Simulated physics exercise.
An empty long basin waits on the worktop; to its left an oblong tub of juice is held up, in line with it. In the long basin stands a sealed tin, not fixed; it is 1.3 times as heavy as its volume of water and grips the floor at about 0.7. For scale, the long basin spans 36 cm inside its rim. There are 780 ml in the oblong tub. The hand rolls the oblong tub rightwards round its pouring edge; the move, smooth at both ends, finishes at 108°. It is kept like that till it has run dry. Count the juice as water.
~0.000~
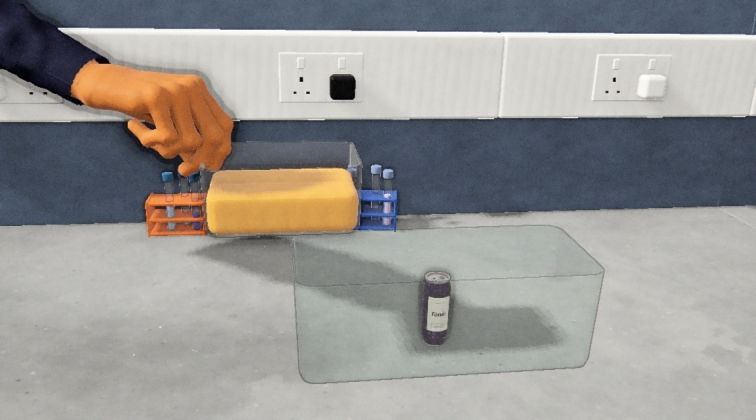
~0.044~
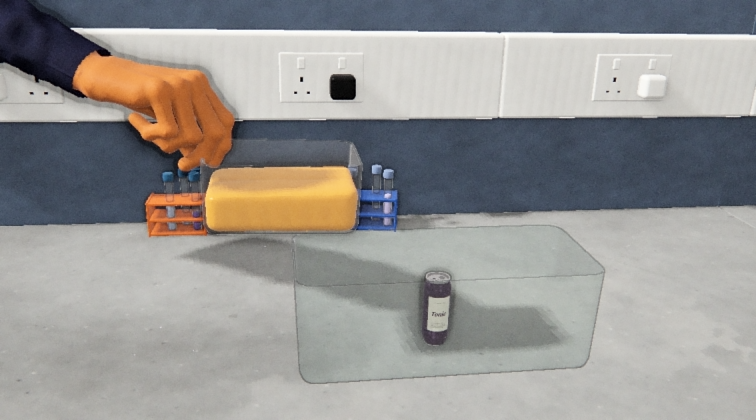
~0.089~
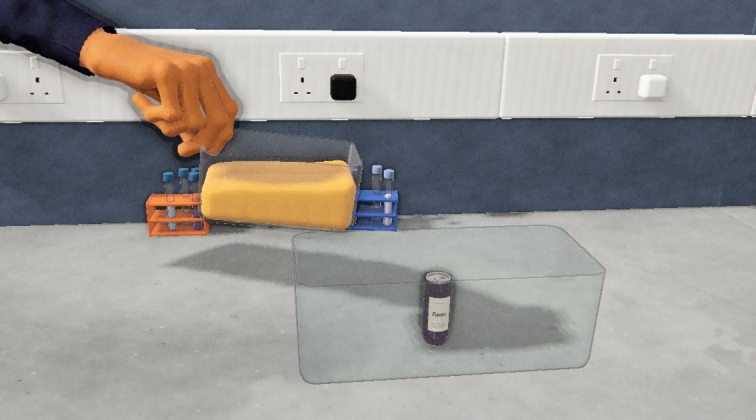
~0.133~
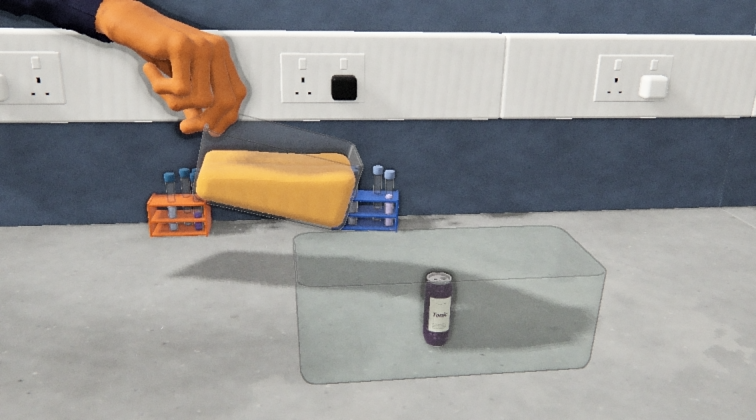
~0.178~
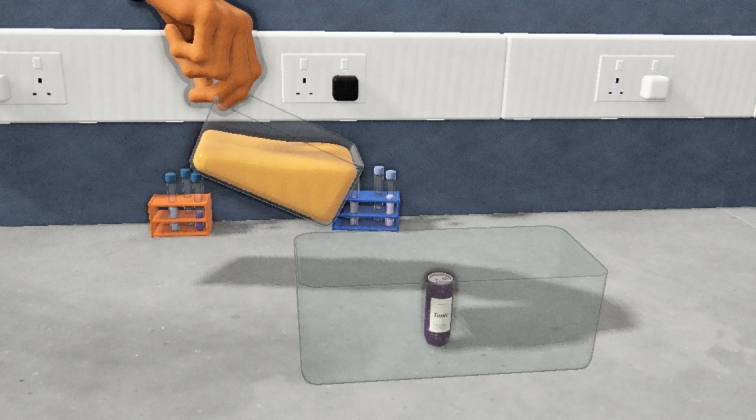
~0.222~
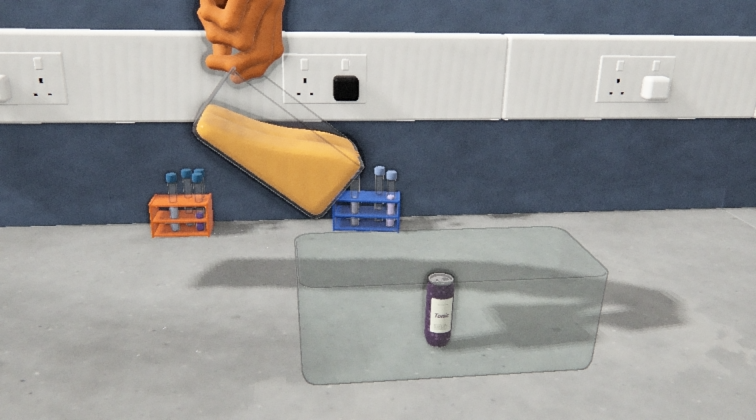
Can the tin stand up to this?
The tin stays up.
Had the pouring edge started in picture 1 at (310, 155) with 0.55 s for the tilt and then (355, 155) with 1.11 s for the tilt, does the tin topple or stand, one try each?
First it falls; then it stays up.
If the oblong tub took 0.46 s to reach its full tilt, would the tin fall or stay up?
Then it stays up.
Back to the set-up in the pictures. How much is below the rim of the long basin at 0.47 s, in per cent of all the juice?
Near 6 in a hundred.
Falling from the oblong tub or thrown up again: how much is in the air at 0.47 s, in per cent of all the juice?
About 60 per cent.
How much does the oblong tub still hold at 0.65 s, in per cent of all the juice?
Near 4 in a hundred.
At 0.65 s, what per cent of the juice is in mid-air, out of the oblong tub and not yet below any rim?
Near 12 in a hundred.
By 0.47 s the tilt is 102° and 35 per cent is still to pour; the tin stands where it began.
By 0.65 s the tilt is 108° and 4 per cent is still to pour; the tin stands where it began.
By 0.84 s the tilt is 108° and 0 per cent is still to pour; the tin stands where it began.
By 1.05 s the tilt is 108° and 0 per cent is still to pour; the tin stands where it began.
At rest the tin stands where it began.
